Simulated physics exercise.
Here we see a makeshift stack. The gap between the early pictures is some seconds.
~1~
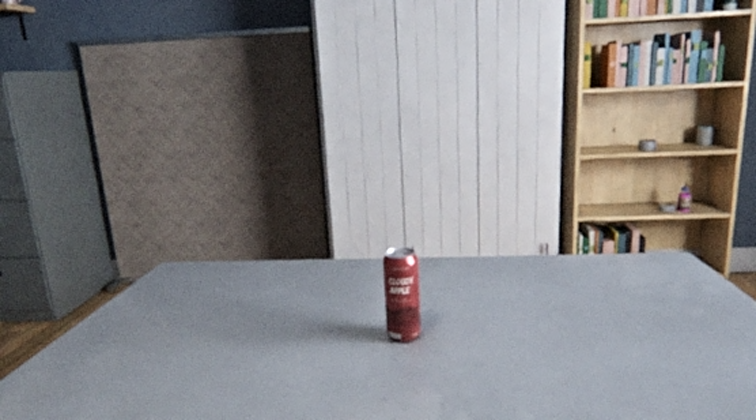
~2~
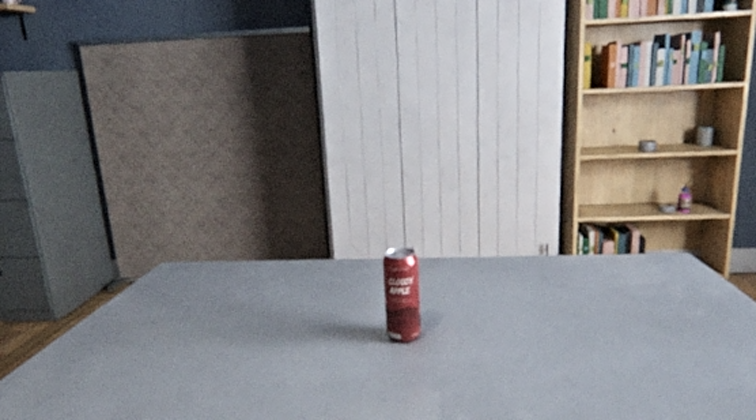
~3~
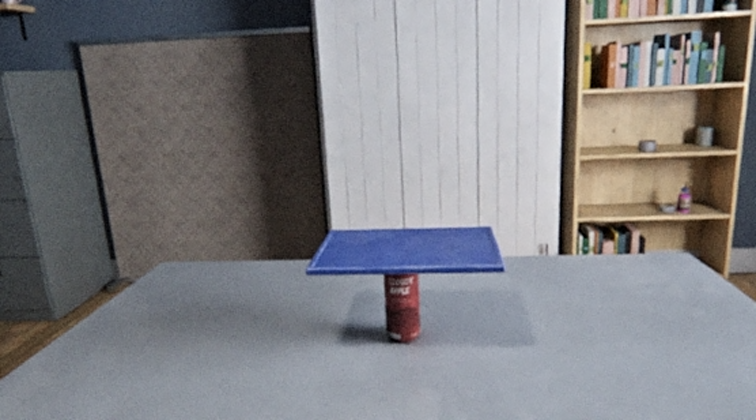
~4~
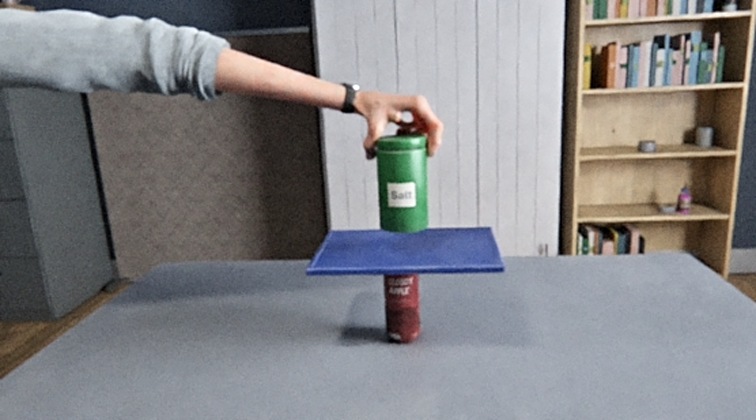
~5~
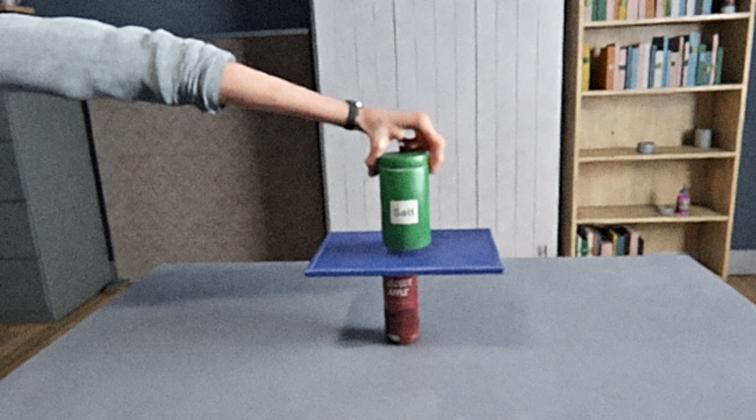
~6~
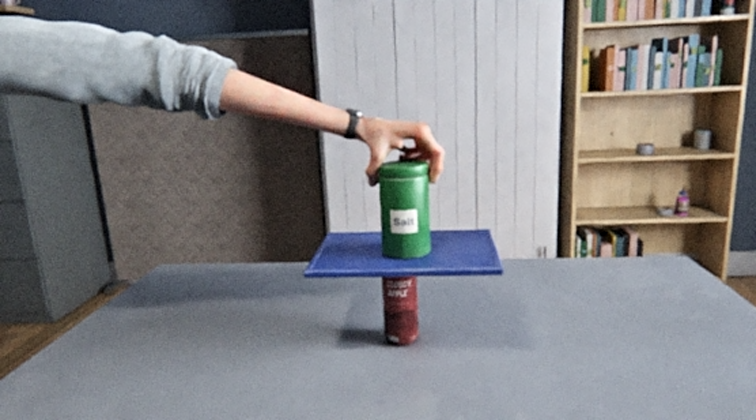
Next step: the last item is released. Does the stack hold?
Frankly, it's a success, that one.
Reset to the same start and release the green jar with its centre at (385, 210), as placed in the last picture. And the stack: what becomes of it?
Result: The stack stays stable.
Then, 0.20 s after the last picture, nothing has stirred.
Then, 0.50 s after the last picture, green jar resting near (405, 208).
At rest, all 3 in place. Seen from the same camera at the end, green jar near (405, 208). The stack stays up.
